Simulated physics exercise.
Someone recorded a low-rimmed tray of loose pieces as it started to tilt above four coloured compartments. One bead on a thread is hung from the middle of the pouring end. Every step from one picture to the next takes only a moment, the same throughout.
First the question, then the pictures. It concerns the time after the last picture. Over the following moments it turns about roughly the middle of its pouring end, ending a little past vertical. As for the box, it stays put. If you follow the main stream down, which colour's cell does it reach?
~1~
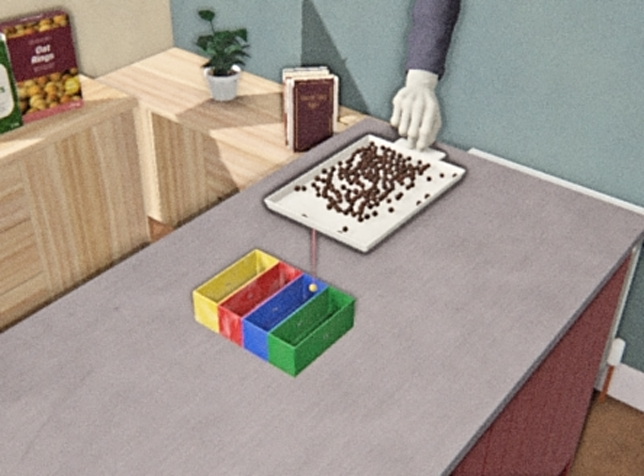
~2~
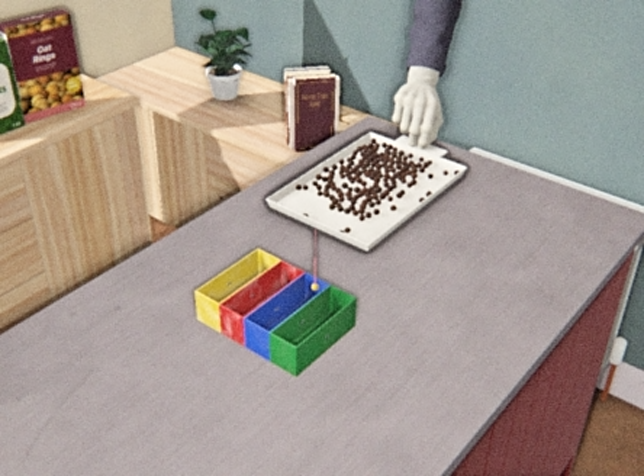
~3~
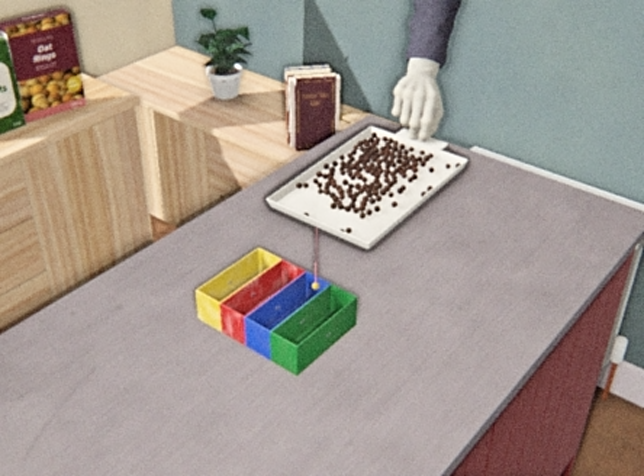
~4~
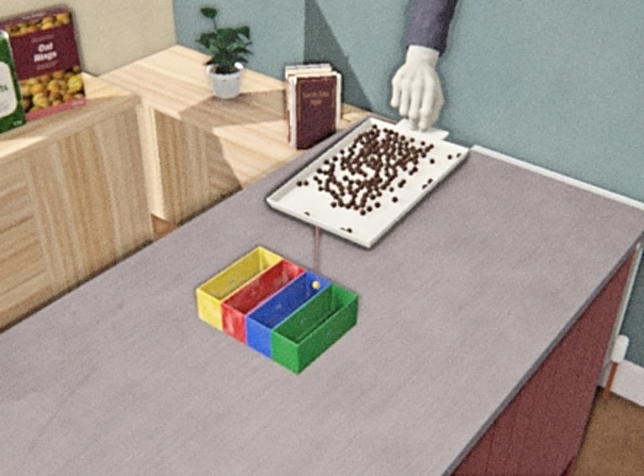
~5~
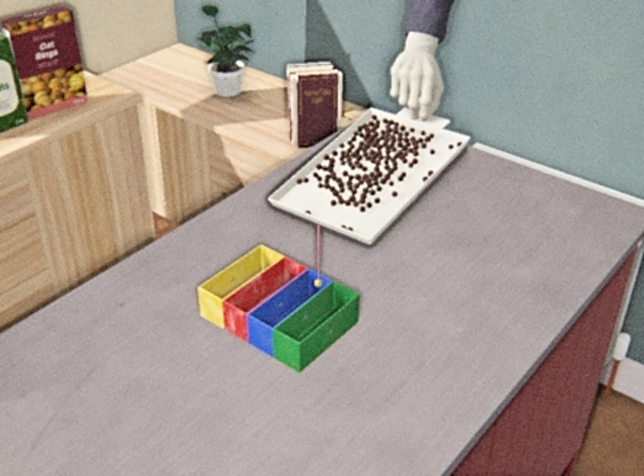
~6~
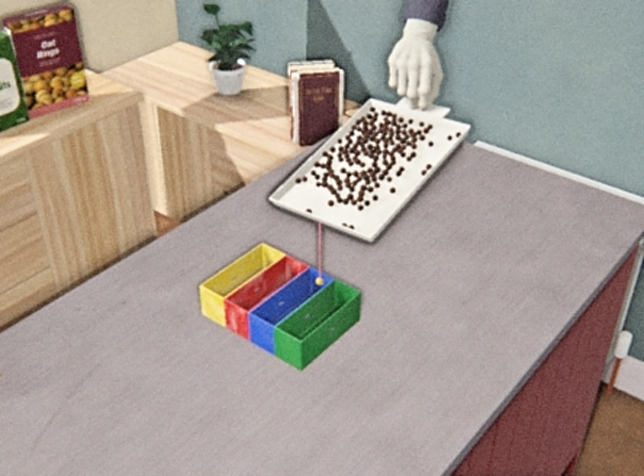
It reaches the red cell.
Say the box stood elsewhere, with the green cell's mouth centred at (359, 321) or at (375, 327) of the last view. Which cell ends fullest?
You'd see the cell in yellow win the first time and the cell in yellow win the second.
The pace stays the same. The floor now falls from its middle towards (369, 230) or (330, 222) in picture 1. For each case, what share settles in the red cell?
About 0 % and 20 %.
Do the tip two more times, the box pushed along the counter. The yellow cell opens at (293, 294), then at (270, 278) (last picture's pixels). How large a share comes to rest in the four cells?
Some 40 and then some 80 per cent.
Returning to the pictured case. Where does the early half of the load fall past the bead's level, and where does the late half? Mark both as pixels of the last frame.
I'd say close to (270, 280) at first and close to (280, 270) later on.
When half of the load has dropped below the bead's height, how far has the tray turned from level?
Approx. 70° from level.
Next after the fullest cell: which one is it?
The blue cell.
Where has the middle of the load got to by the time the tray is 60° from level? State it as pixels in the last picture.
Mark it at roughly (290, 218) in the final frame.
Just after the last frame, tray tipped steeply; roughly half on the tray; about a tenth in the red cell; about a tenth in the blue cell; about a tenth in the yellow cell; about a tenth in the green cell; about a tenth falling or outside the box.
A moment on, tray tipped right over; roughly half in the red cell; roughly a quarter in the blue cell; roughly a quarter in the yellow cell; about a tenth in the green cell; just a few falling or outside the box.
Further on, tray tipped past a quarter turn; roughly half in the red cell; roughly a quarter in the blue cell; roughly a quarter in the yellow cell; about a tenth in the green cell; just a few falling or outside the box.
When it is over, tray tipped past a quarter turn; roughly half in the red cell; roughly a quarter in the blue cell; roughly a quarter in the yellow cell; about a tenth in the green cell; just a few outside the box.
